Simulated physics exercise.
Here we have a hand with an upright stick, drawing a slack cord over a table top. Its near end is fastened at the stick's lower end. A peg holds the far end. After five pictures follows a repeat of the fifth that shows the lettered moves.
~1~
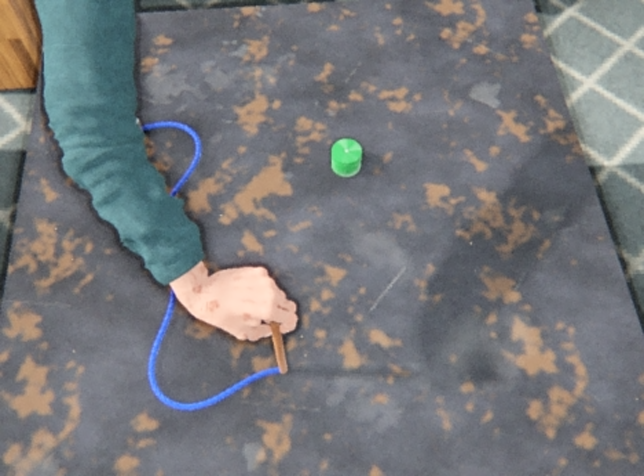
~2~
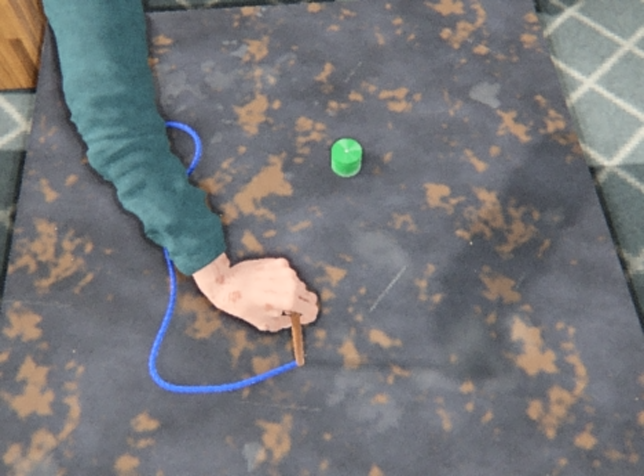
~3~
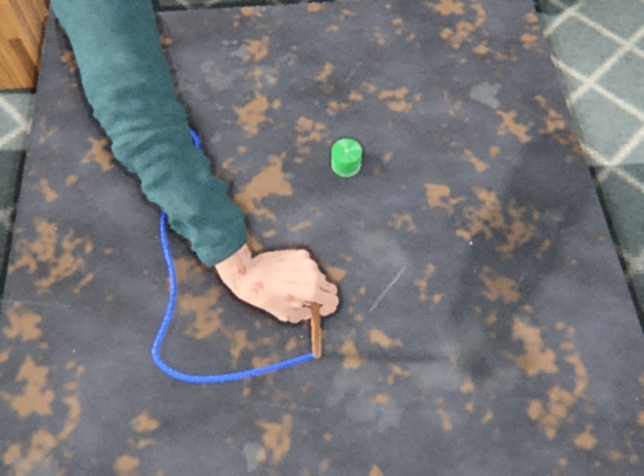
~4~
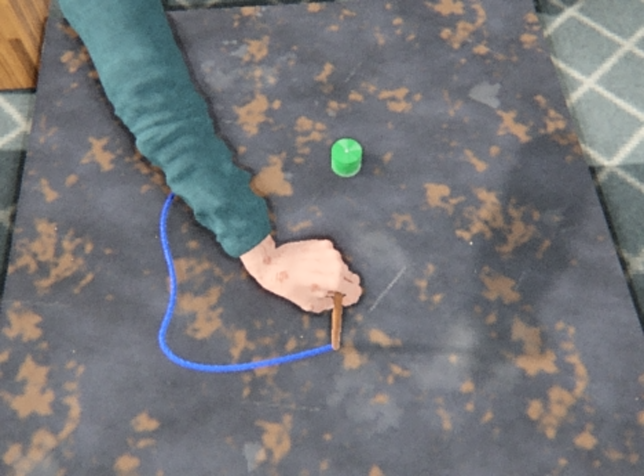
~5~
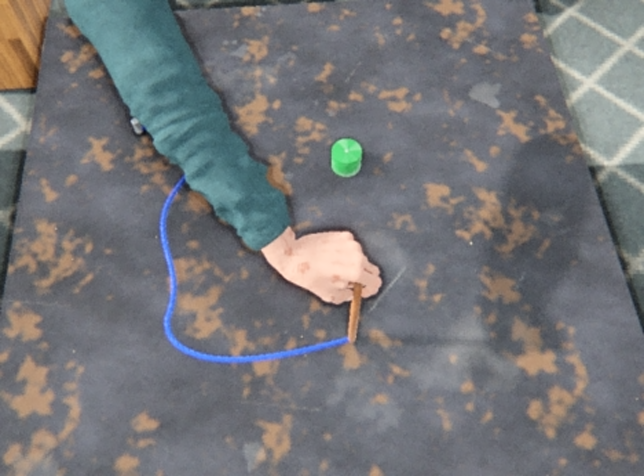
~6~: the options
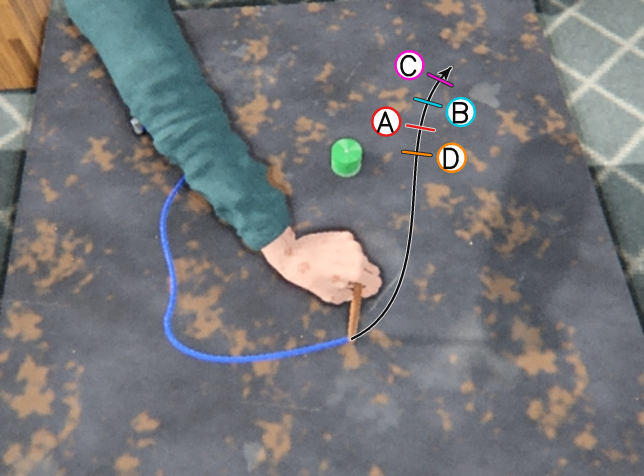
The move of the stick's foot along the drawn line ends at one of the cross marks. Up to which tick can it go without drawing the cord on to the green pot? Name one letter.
A.
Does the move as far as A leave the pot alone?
Yes.
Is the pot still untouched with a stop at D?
Yes.
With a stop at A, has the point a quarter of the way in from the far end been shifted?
No.
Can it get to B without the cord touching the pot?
No.
On the marked copy, A at (421, 128); B at (428, 102); C at (440, 80); D at (417, 153); the route from (352, 339) via (414, 188) to (451, 68).
Following A. Soon after the start, foot of the stick (404, 268), middle of the cord (176, 268).
Later, foot of the stick (414, 189), middle of the cord (200, 258).
In the end, foot of the stick (420, 128), middle of the cord (233, 236); nothing has been touched.
As for the rest, B brings the cord against the pot; C brings the cord against the pot; D is safe but short.
